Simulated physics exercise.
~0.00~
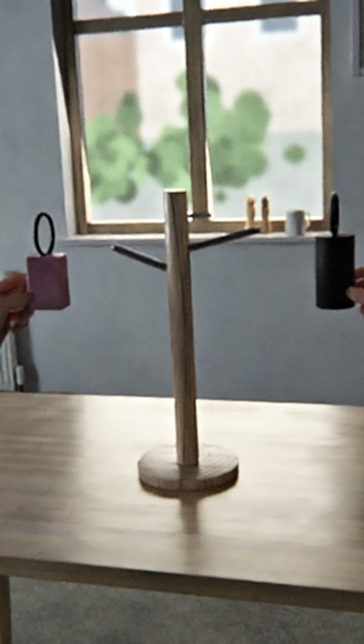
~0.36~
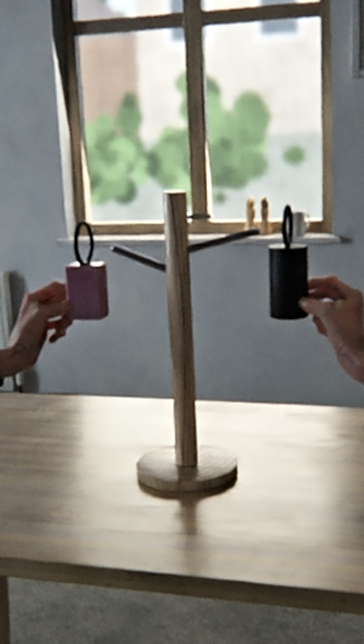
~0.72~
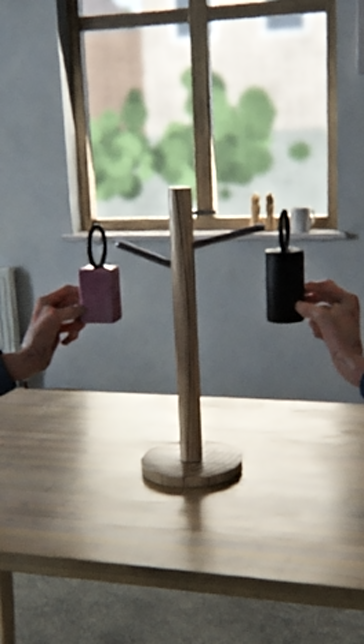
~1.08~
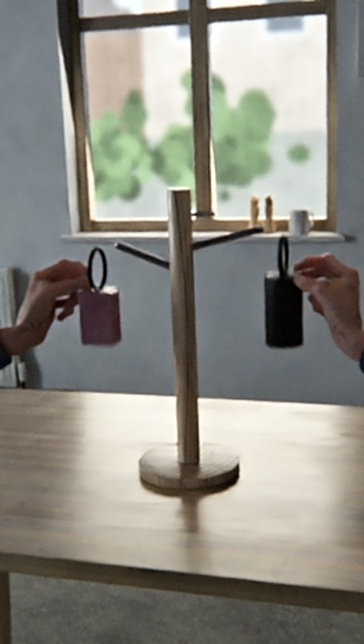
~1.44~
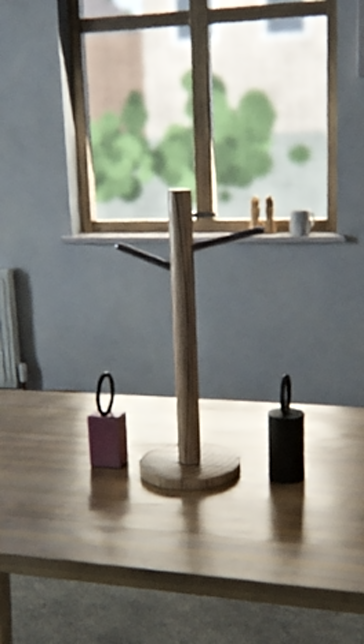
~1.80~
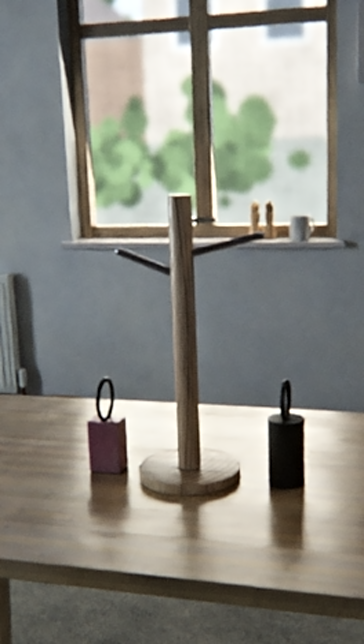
In a grey-walled room with a window behind, a slightly swaying view faces a wooden table from the front. A wooden peg stand with two thin dark arms stands in the middle, while one hand at the left holds a purple pouch with a black loop and another at the right holds a black lantern. The hands bring both items inward toward the arms, then lower them slightly. The fingers let go near the loops, and both items drop without catching on the stand. They end upright on the tabletop, the pouch left of the base and the lantern right.
